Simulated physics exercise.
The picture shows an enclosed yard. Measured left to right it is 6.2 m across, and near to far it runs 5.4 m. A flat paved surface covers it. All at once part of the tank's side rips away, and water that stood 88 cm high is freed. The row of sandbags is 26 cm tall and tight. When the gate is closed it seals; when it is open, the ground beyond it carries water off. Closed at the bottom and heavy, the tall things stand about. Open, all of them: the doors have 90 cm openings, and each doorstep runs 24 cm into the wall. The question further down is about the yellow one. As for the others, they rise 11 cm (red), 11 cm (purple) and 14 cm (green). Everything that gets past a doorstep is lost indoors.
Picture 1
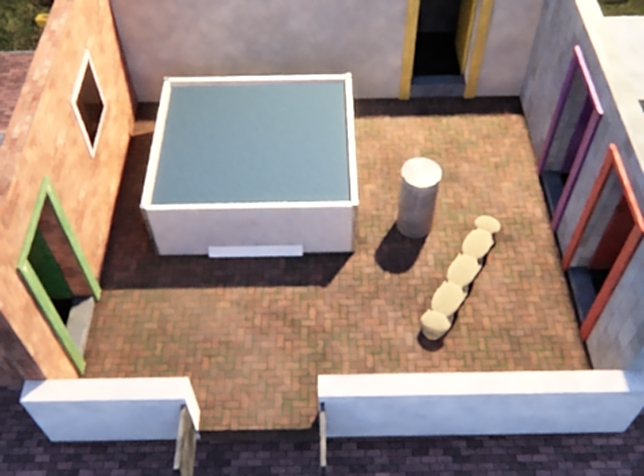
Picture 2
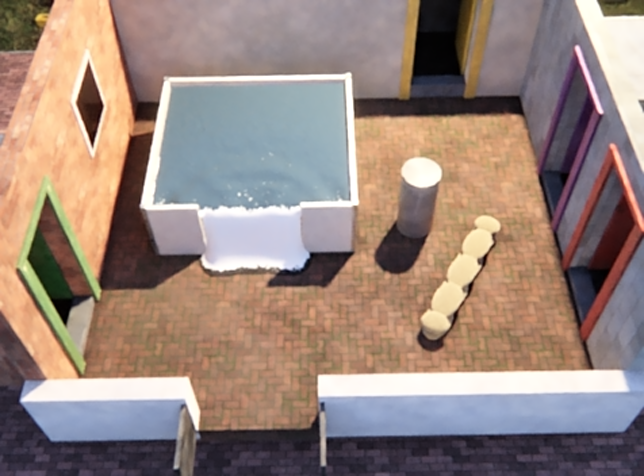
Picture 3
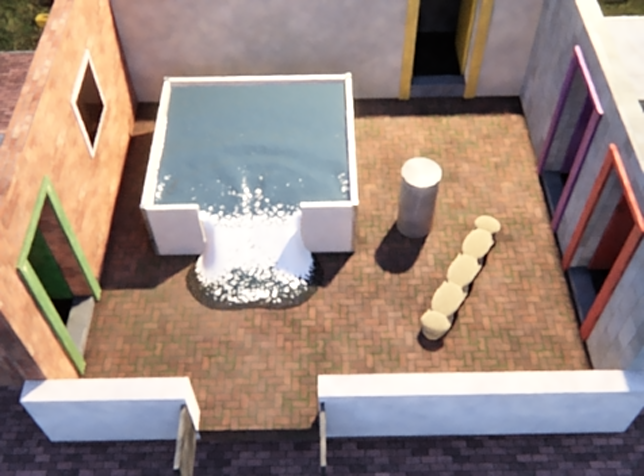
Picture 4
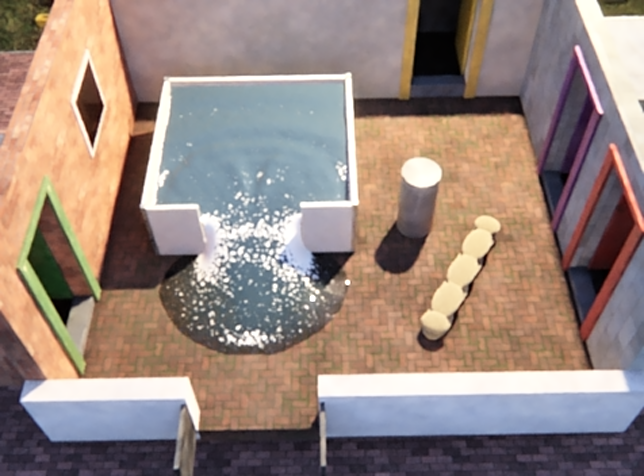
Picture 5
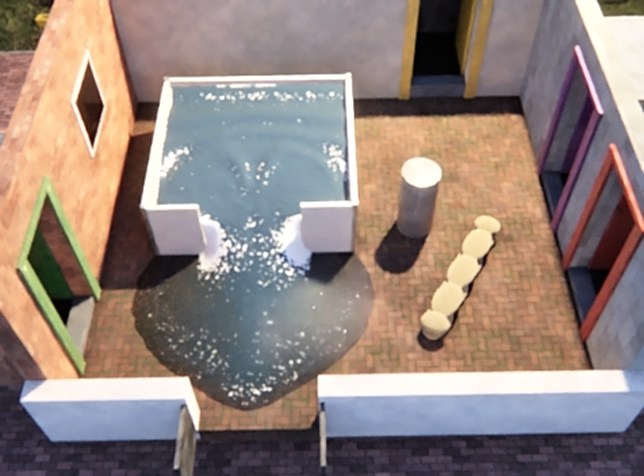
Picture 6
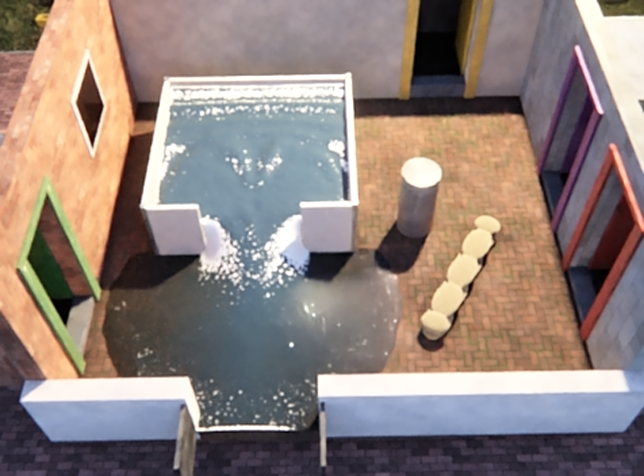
In a walled, brick-paved yard with coloured door surrounds, the near side of a white tank opens and water gushes out in white foam, then spreads across the paving in a dark, widening pool to the gap in the low front wall.
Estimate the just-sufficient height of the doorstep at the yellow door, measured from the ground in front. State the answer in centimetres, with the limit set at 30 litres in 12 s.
I would say 9.5 cm.
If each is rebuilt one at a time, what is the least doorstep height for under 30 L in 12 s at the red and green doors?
Roughly 8.5 cm for the red door and roughly 17 cm for the green door.
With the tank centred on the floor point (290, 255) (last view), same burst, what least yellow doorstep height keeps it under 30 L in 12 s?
A minimum of about 7.0 cm.
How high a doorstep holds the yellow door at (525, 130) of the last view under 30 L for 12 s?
Something near 8.5 cm.
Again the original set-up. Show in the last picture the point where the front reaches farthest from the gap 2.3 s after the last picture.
I'd put the front's tip around (598, 404).
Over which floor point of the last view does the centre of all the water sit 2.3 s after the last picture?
Centre estimate: (267, 235) px, approximately.
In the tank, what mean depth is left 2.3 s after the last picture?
The mean depth is about 44 cm.
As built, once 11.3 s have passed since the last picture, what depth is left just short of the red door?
Lab note: Depth approx. 8.5 cm.
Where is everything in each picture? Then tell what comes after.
In the first picture, the tank at (254, 141) is whole and still, 88 cm deep; the yellow door at (444, 46) is dry.
In the second picture, the gap is at (253, 233), the front 0.4 m out at (215, 271); the back of the tank holds 88 cm.
In the third picture, the gap is at (254, 236), the front 0.9 m out at (225, 305); the back of the tank holds 88 cm.
In the fourth picture, the front is at (222, 346), 1.5 m from the gap at (254, 237); 2.7 m2 of floor is wet, 88 cm left at the back.
In the fifth picture, water pours out at (254, 238) and has run 2.3 m, to a hidden place; about 7 cm deep outside, 85 cm at the back.
In the sixth picture, the front is at a hidden place, 2.6 m from the gap at (254, 236); 7.3 m2 of floor is wet, 76 cm left at the back; 3.5 m in a straight line remain to the yellow door at (444, 46).
Then, 0.7 s after the last picture water covers 30 % of the floor, deepest (53 cm) near (88, 412); it has not reached the yellow door.
Then, 2.3 s after the last picture water covers 55 % of the floor, deepest (36 cm) near (72, 412); it has not reached the yellow door.
Then, 11.3 s after the last picture water covers 95 % of the floor, deepest (13 cm) near (418, 112); 13 cm at the yellow door, 0 litres in over its 25 cm doorstep.
At the yellow door as built, the water peaked near 14 cm, 8.3 s after the last picture.
Run again over the same 12 s with other heights there, 44 litres in over 8.5 cm, 9 litres over 11.5 cm. The limit of 30 litres is kept from about 9.5 cm up.
